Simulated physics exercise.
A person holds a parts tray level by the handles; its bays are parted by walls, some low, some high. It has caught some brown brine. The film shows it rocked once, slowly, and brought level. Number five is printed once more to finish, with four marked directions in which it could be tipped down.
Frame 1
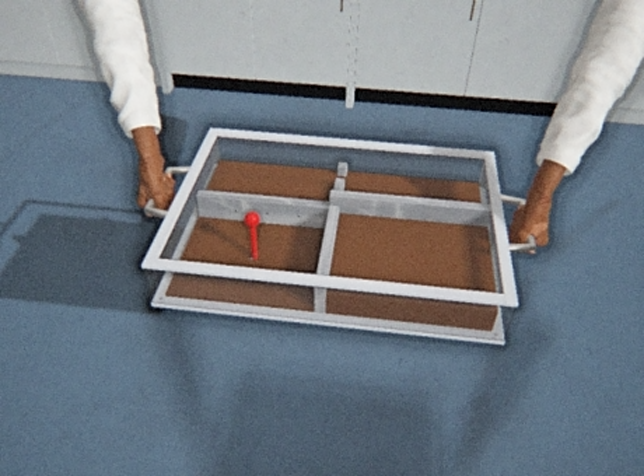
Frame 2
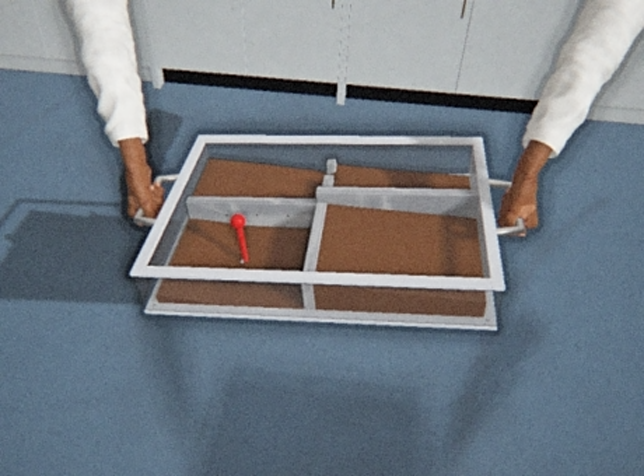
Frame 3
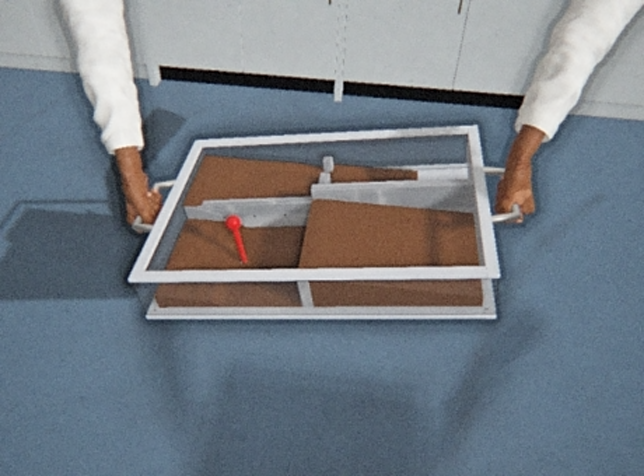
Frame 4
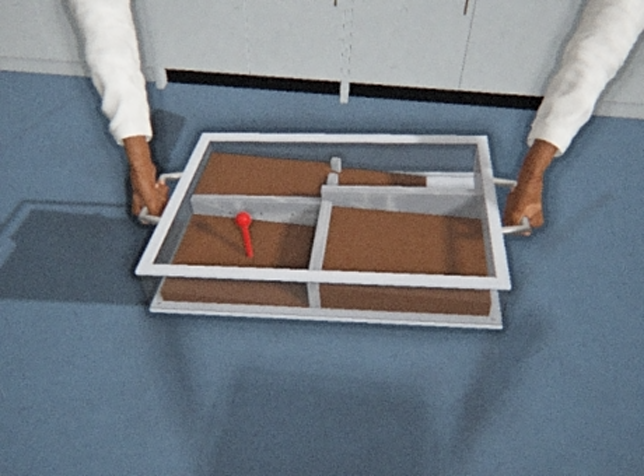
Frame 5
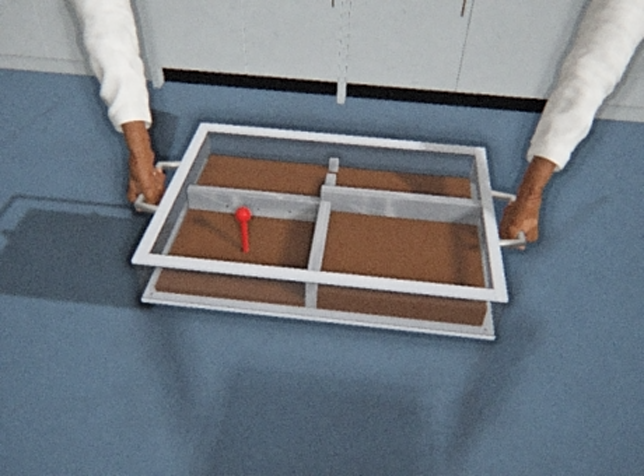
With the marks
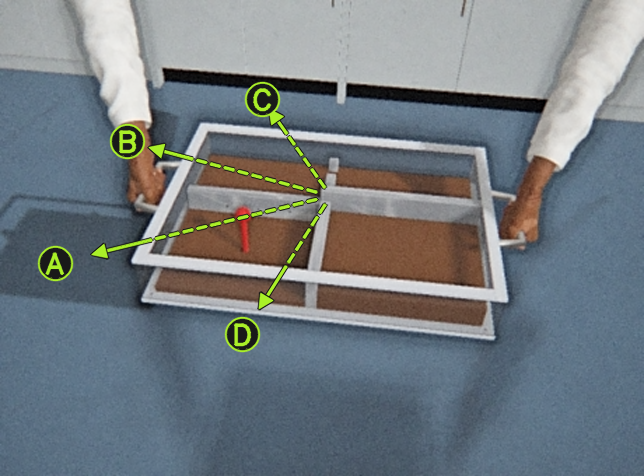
In a room with a blue floor and pale cabinets, two white-sleeved arms hold a clear-sided, white-rimmed tray of brown liquid, divided into bays, with a red peg at left. The hands tip it slightly down to the left, the liquid shifting across its dividing walls, then bring it back level.
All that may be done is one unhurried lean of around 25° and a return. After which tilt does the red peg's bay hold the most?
D works best here.
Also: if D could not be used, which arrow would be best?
Here it is arrow A.
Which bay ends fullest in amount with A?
It is the front left one.
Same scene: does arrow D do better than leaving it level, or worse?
It is better.
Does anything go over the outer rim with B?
Yes, some is lost.
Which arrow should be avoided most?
The answer is C.
On the marked copy, A ends at (96, 253); B ends at (154, 148); C ends at (272, 113); D ends at (261, 304).
If A is chosen, about 28 % of the liquid ends in the peg's bay; about 50 % goes over the rim.
If B is chosen, about 19 % of the liquid ends in the peg's bay; about 42 % goes over the rim.
If C is chosen, about 12 % of the liquid ends in the peg's bay; about 42 % goes over the rim.
If D is chosen, about 38 % of the liquid ends in the peg's bay; about 18 % goes over the rim.
